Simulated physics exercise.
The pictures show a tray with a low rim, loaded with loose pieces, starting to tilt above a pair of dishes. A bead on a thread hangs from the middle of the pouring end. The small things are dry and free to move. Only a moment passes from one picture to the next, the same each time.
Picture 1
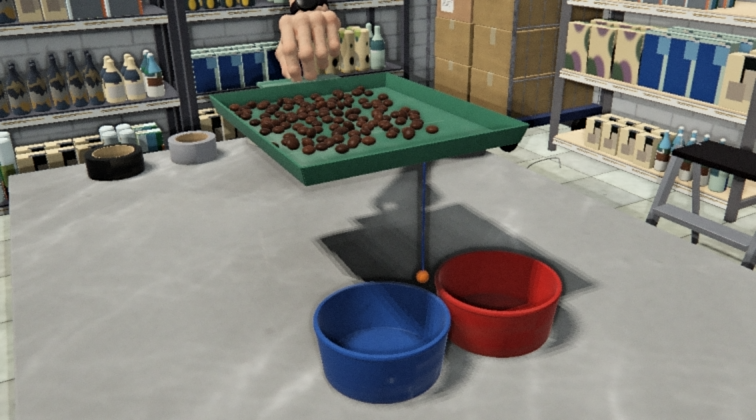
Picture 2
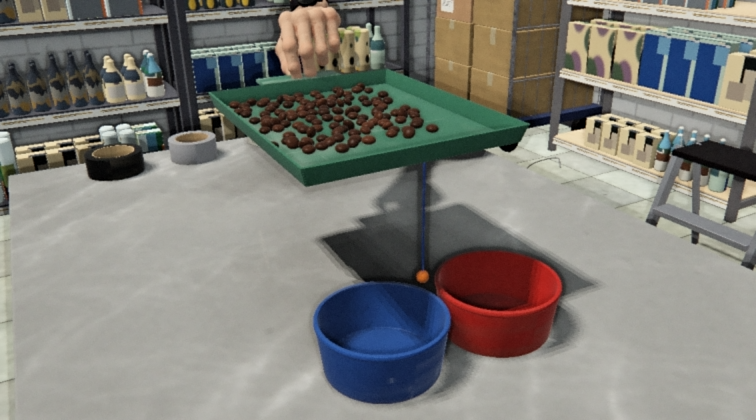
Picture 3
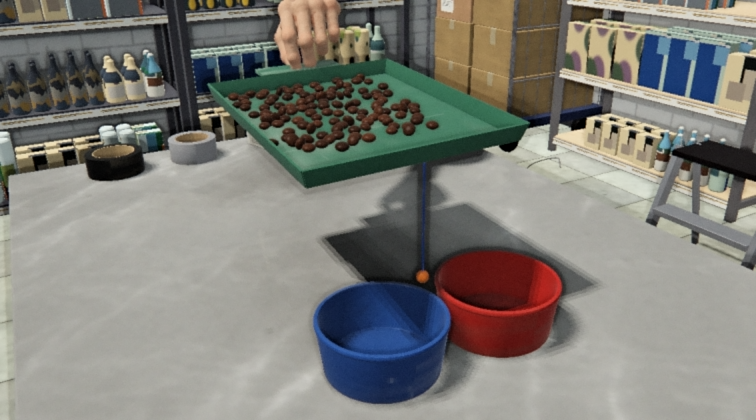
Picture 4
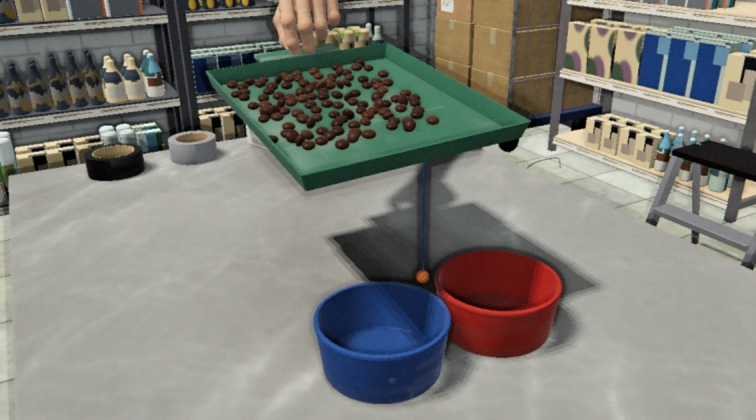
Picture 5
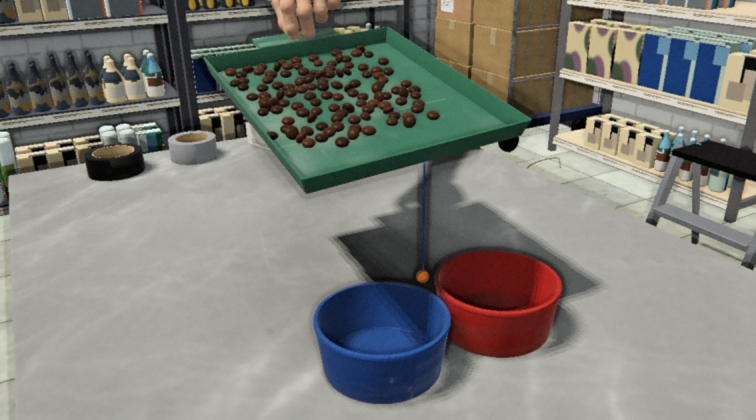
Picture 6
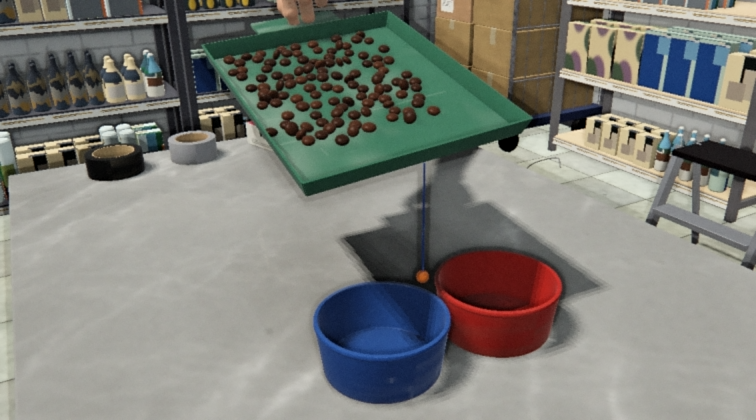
A hand lifted the back of a green tray of brown chocolate drops, gradually tilting it toward its front left corner above a blue dish and a red dish, while the drops kept their places.
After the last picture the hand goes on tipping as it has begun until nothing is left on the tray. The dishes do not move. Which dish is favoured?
The left dish gets more.
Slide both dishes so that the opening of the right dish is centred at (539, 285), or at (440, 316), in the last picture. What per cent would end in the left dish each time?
About 40 and 50 per cent.
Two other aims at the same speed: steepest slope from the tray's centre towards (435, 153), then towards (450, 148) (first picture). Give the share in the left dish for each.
Near 20 % and 0 %.
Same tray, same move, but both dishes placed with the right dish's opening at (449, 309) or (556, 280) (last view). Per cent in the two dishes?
Near 90 % and 30 %.
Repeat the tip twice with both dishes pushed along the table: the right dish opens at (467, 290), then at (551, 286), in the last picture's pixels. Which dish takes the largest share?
First the left dish, then left.
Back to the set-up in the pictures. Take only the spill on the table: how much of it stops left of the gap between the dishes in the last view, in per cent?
About 80 per cent.
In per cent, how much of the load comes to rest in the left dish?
Roughly 70 in a hundred.
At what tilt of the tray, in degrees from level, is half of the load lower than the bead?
Near 80 degrees.
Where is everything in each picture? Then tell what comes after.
The first picture shows corners of the pouring end near (305, 164) and (521, 124), level; middle of the load near (328, 120), flat chocolate drops; left dish near (416, 372); right dish near (536, 328); bead on its thread near (423, 276).
The second picture shows corners of the pouring end near (305, 165) and (521, 123), level; middle of the load near (328, 118).
The third picture shows corners of the pouring end near (305, 167) and (522, 122), tipped barely, lowest at the left corner; middle of the load near (327, 112).
The fourth picture shows corners of the pouring end near (305, 171) and (523, 120), tipped a little, lowest at the left corner; middle of the load near (327, 104).
The fifth picture shows corners of the pouring end near (306, 174) and (524, 118), tipped a little, lowest at the left corner; middle of the load near (327, 95).
The sixth picture shows corners of the pouring end near (306, 178) and (524, 116), tipped clearly, lowest at the left corner; middle of the load near (327, 87); left dish near (416, 372); right dish near (536, 328).
Shortly afterwards, tray tipped steeply; the bulk on the tray; a little in the air.
Next, tray tipped right over; near a quarter on the tray; near a third in the left dish; near a quarter outside both; near a quarter in the air.
Some moments later, tray tipped past a quarter turn; near two thirds in the left dish; near a third outside both.
In the end, tray tipped past a quarter turn; near two thirds in the left dish; none at all in the right dish; near a third outside both.
